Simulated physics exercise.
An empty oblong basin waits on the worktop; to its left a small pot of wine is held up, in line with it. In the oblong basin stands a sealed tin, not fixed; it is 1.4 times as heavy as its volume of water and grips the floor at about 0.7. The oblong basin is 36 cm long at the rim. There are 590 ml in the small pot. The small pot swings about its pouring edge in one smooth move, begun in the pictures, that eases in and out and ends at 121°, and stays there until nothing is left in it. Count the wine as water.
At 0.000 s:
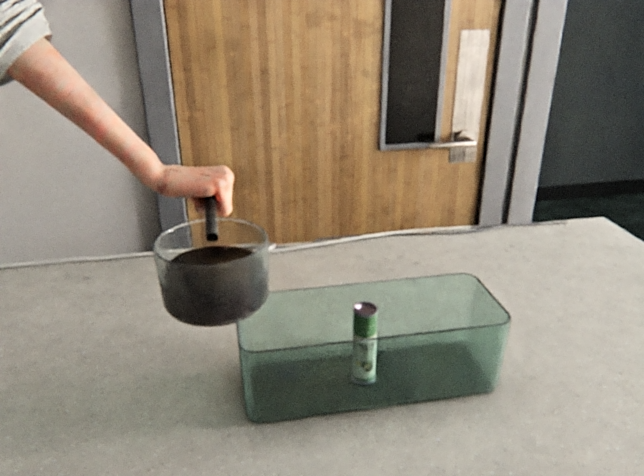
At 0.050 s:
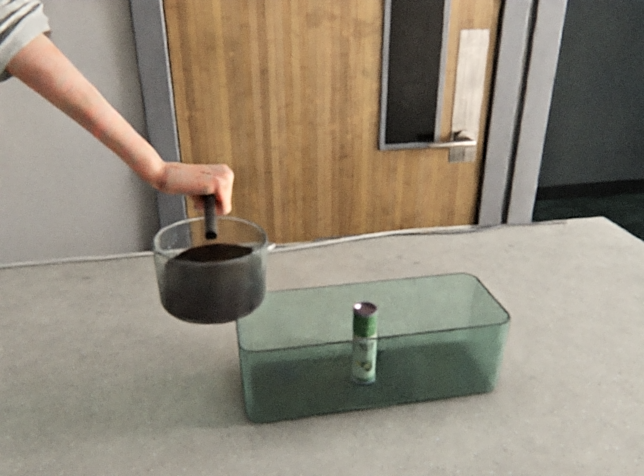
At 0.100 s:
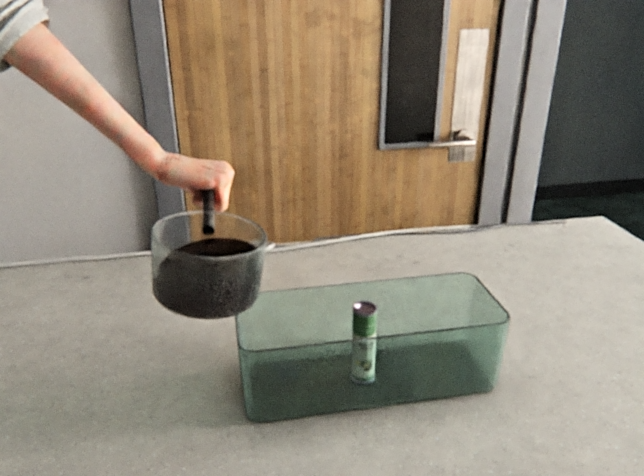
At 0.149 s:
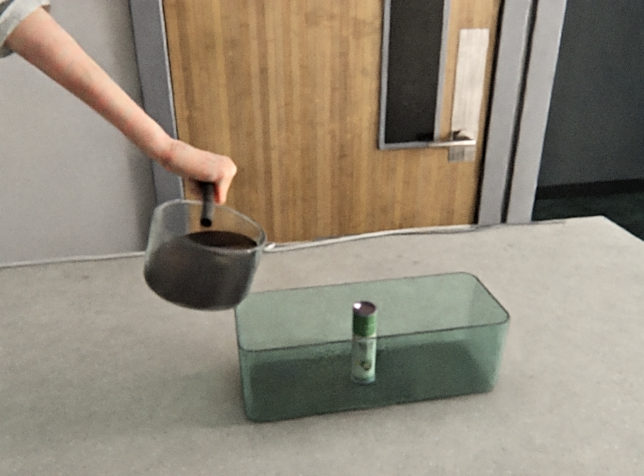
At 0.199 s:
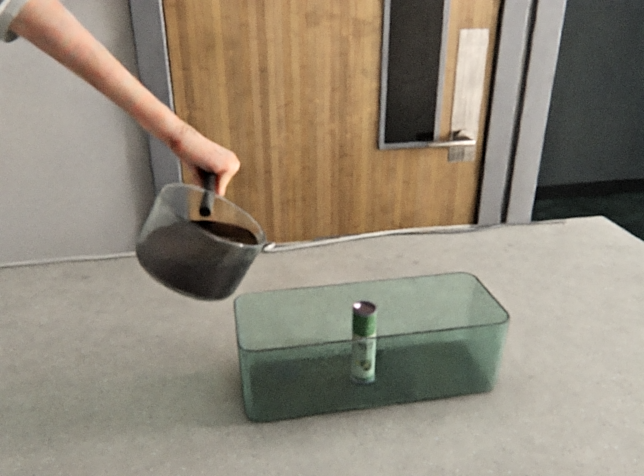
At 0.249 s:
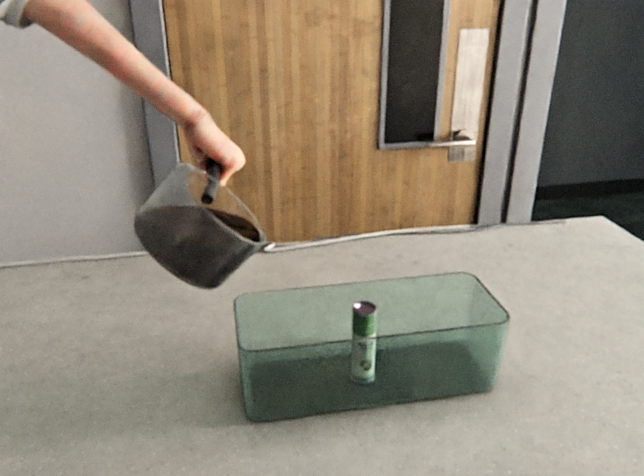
Small glass pot of dark liquid tilting steadily rightward in a person's hand, beside a green oblong basin with a tin standing inside.
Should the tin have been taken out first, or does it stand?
The tin falls.
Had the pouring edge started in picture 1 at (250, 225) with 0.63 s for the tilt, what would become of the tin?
Then it falls.
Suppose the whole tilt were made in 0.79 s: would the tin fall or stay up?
The tin topples.
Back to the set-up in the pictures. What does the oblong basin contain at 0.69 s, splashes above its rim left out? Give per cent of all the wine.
About 90 per cent.
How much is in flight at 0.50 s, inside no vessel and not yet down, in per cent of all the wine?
Some 60 per cent.
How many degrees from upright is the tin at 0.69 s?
It is at some 20°.
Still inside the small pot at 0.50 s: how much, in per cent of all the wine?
Near 38 in a hundred.
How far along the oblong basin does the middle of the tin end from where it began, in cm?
About 8.0 cm.
Then, 0.50 s in, the tilt is 113° and 37 per cent is still to pour; the tin stands where it began.
Then, 0.69 s in, the tilt is 121° and 1 per cent is still to pour; the tin leans 18°.
Then, 0.89 s in, the tilt is 121° and 0 per cent is still to pour; the tin lies on its side.
Then, 1.10 s in, the tilt is 121° and 0 per cent is still to pour; the tin lies on its side.
Finally, the tin lies on its side.
